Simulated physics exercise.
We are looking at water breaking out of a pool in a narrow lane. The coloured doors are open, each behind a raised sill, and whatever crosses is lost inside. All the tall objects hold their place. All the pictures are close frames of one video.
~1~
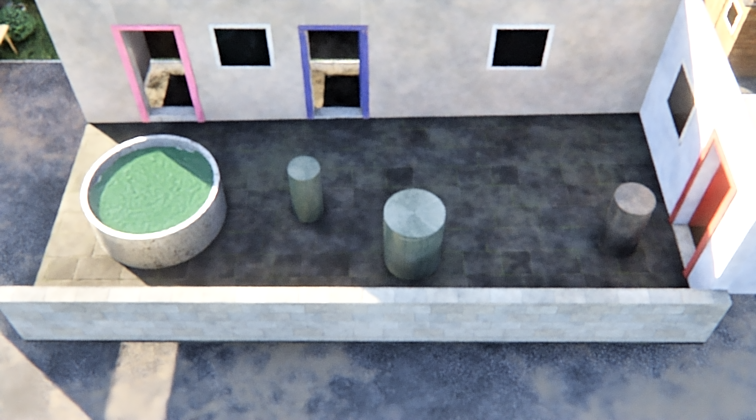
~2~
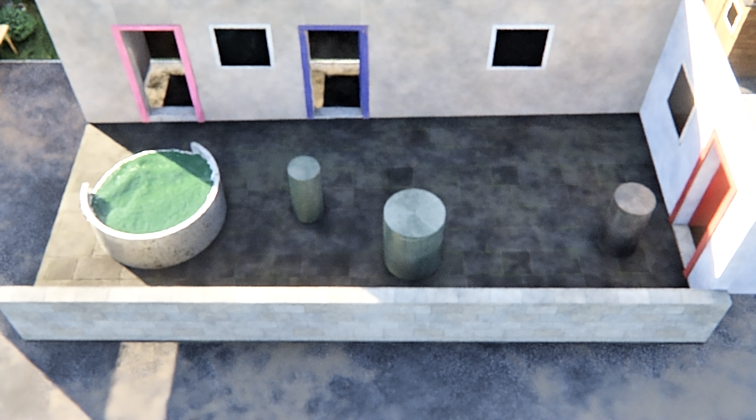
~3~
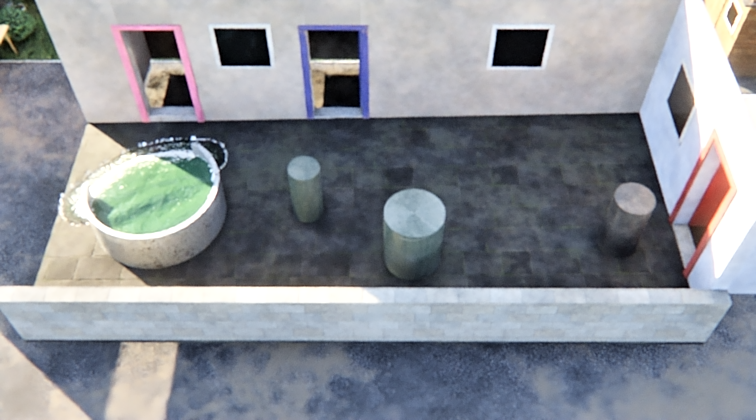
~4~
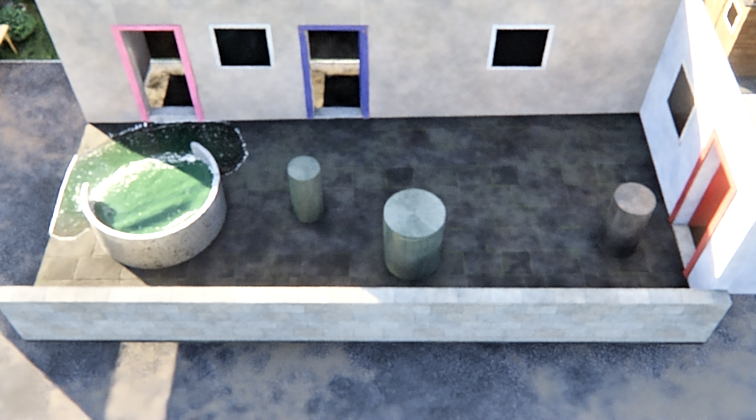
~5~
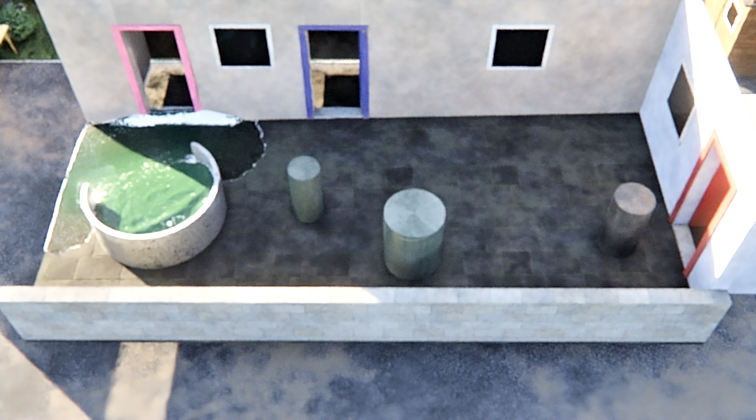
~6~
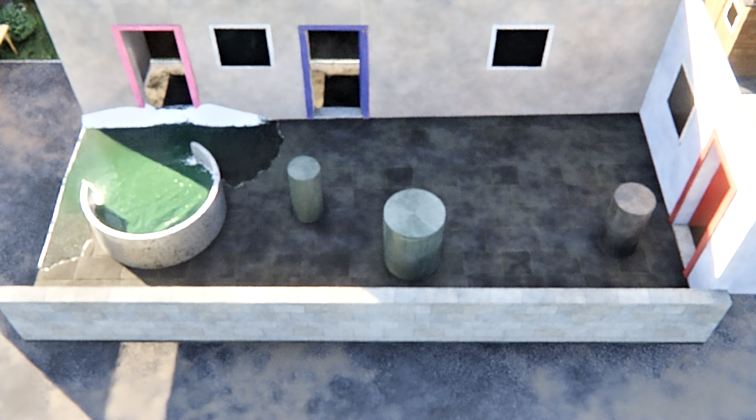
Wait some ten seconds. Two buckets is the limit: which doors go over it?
The red door stays within two buckets; the pink door lets in more than two buckets; the blue door stays within two buckets.
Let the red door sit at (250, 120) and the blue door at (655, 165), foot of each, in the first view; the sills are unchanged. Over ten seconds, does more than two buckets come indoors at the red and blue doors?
Well, the red door tops the limit, and the blue door comes up short as well.
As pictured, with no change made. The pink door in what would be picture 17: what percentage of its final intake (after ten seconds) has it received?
Near 85 in a hundred.
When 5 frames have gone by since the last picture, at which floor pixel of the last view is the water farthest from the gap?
(353, 125).
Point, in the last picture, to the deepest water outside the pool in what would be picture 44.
Somewhere near (94, 144).
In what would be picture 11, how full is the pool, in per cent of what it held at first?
Some 40 per cent.
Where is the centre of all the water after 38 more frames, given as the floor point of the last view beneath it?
My reading is close to (245, 182).
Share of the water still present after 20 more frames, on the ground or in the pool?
38 %.
A moment on, water covers 15 % of the floor; the red door not reached, the pink door far over two buckets in, the blue door wet at the sill, nothing in.
Next, water covers 20 % of the floor; the red door not reached, the pink door far over two buckets in, the blue door wet at the sill, nothing in.
Then, water covers 35 % of the floor; the red door not reached, the pink door far over two buckets in, the blue door wet at the sill, nothing in.
Later, water covers 40 % of the floor; the red door not reached, the pink door far over two buckets in, the blue door wet at the sill, nothing in.
In the end, water covers 30 % of the floor; the red door not reached, the pink door far over two buckets in, the blue door wet at the sill, nothing in.
